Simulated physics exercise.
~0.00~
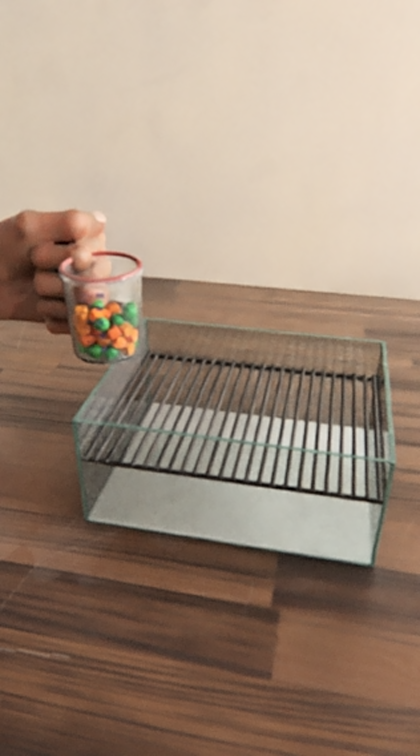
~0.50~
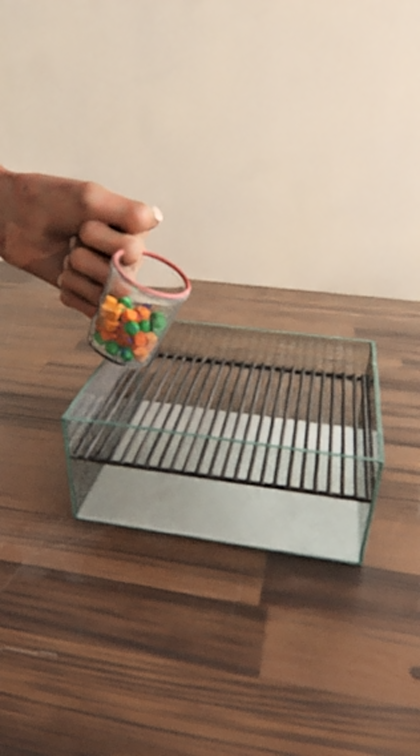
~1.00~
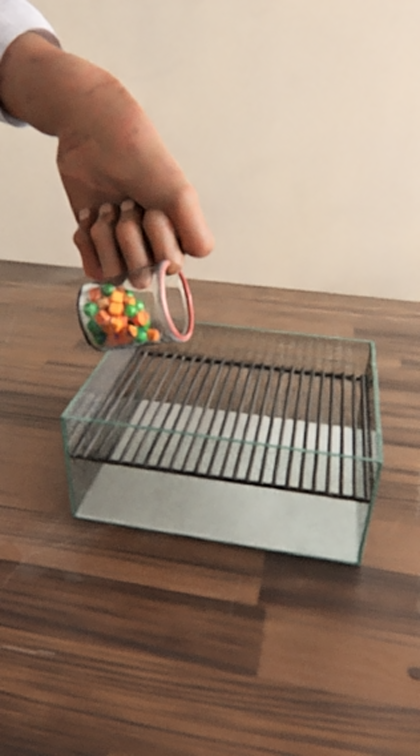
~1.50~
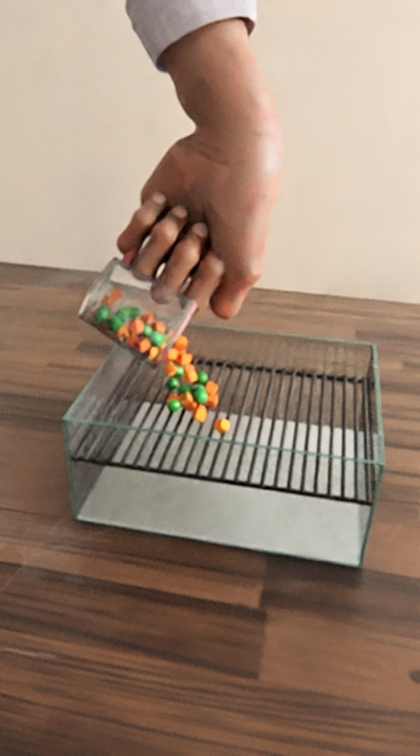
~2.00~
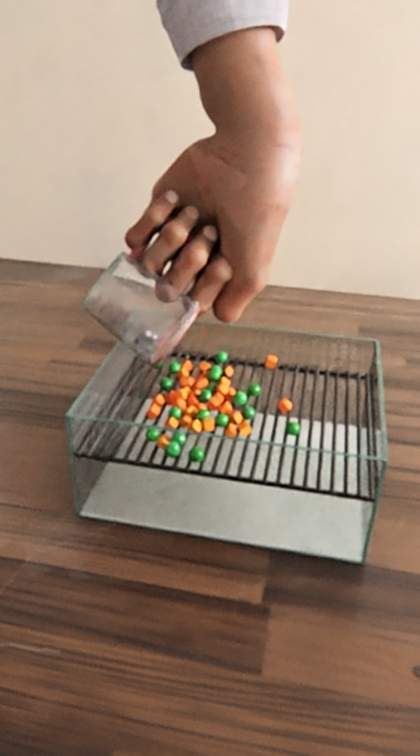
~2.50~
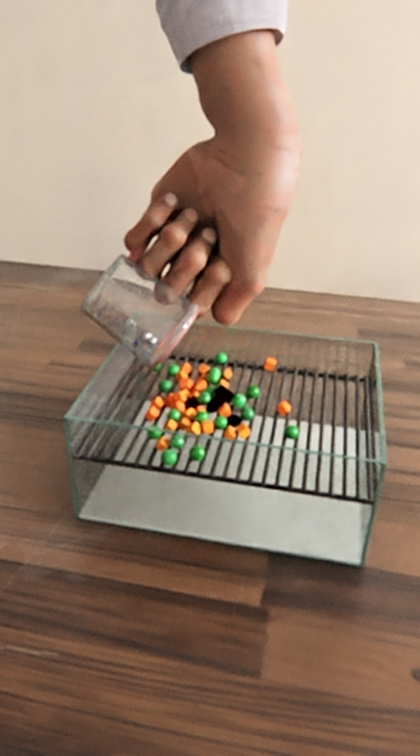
A hand tips a small clear cup with a red rim, filled with green balls and orange chunks, above an open glass box on a dark wood table, seen from slightly above by a gently swaying camera. A rack of dark wires spans the box, with a pale floor below. The hand moves right and turns the cup onto its side, then tilts it further. The green and orange pieces tumble out together and spread over the wires. The emptied cup stays tilted above the box, and both colours end up resting on the rack, with none beneath.
